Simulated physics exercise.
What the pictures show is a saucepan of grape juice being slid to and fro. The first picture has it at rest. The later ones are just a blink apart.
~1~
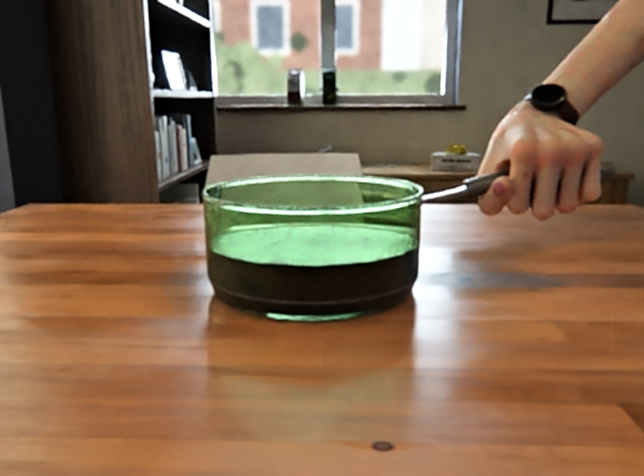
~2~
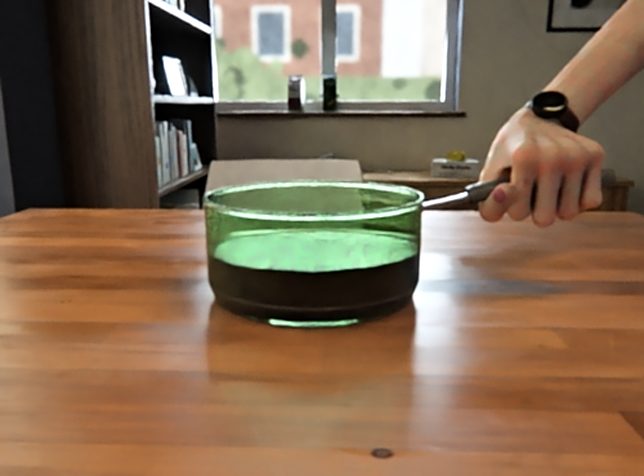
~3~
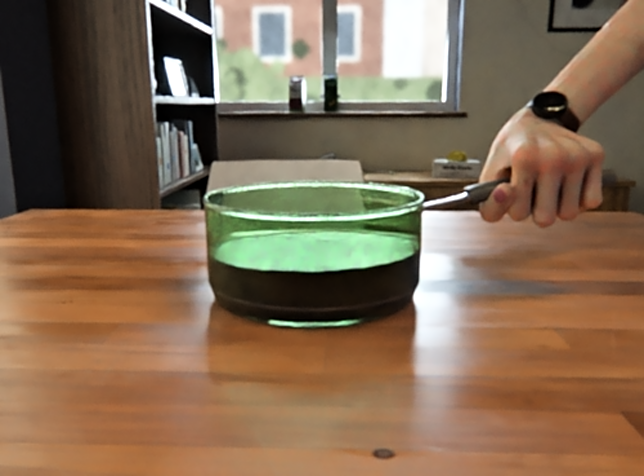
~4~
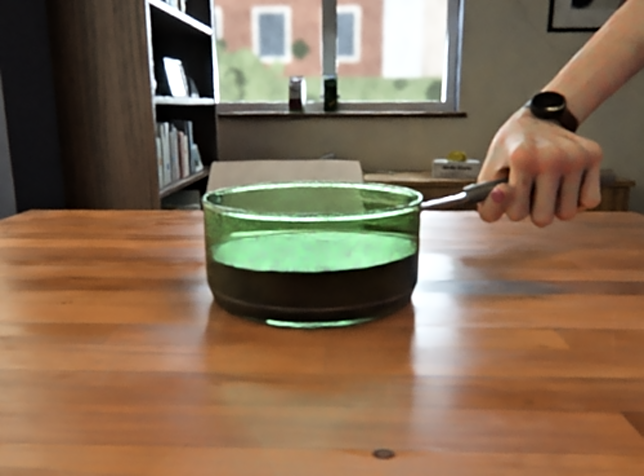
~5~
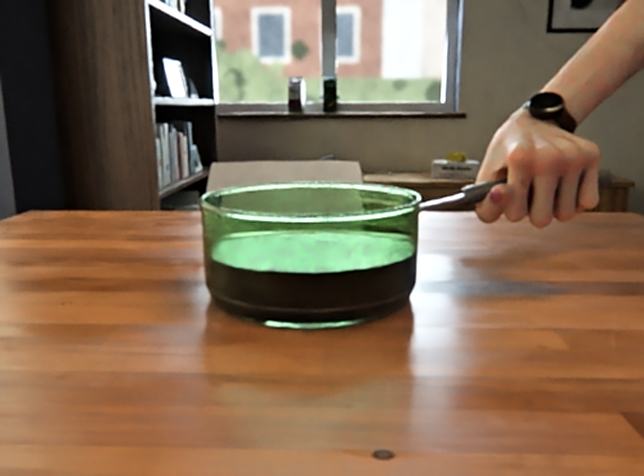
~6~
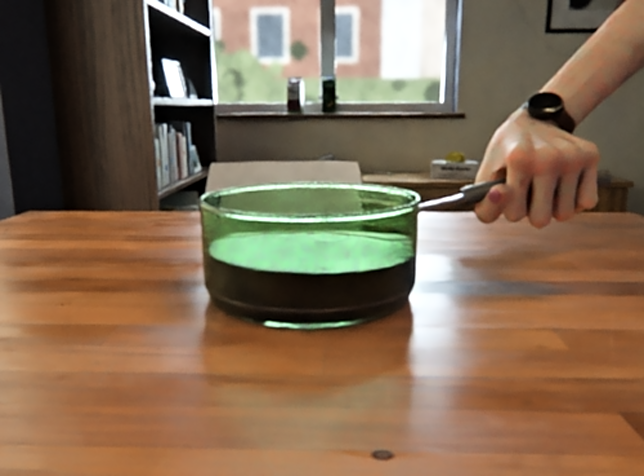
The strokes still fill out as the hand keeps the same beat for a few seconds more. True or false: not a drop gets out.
True.
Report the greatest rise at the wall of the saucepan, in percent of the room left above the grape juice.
40 %.
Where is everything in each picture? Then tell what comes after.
Saucepan (313, 236) about half full; at rest, in the first picture.
Saucepan about half full, surface at (314, 244); surface about level, in the second picture.
Saucepan (314, 242) about half full; surface about level, in the third picture.
Saucepan about half full, surface at (313, 244); surface about level, in the fourth picture.
Saucepan (312, 243) about half full; surface about level, in the fifth picture.
Saucepan about half full, surface at (311, 245); surface about level, in the sixth picture.
Soon after, the highest wave so far stays far below the rim.
Later, the highest wave so far climbs under half way to the rim.
In the end, the highest wave so far climbs under half way to the rim; nothing has left it.
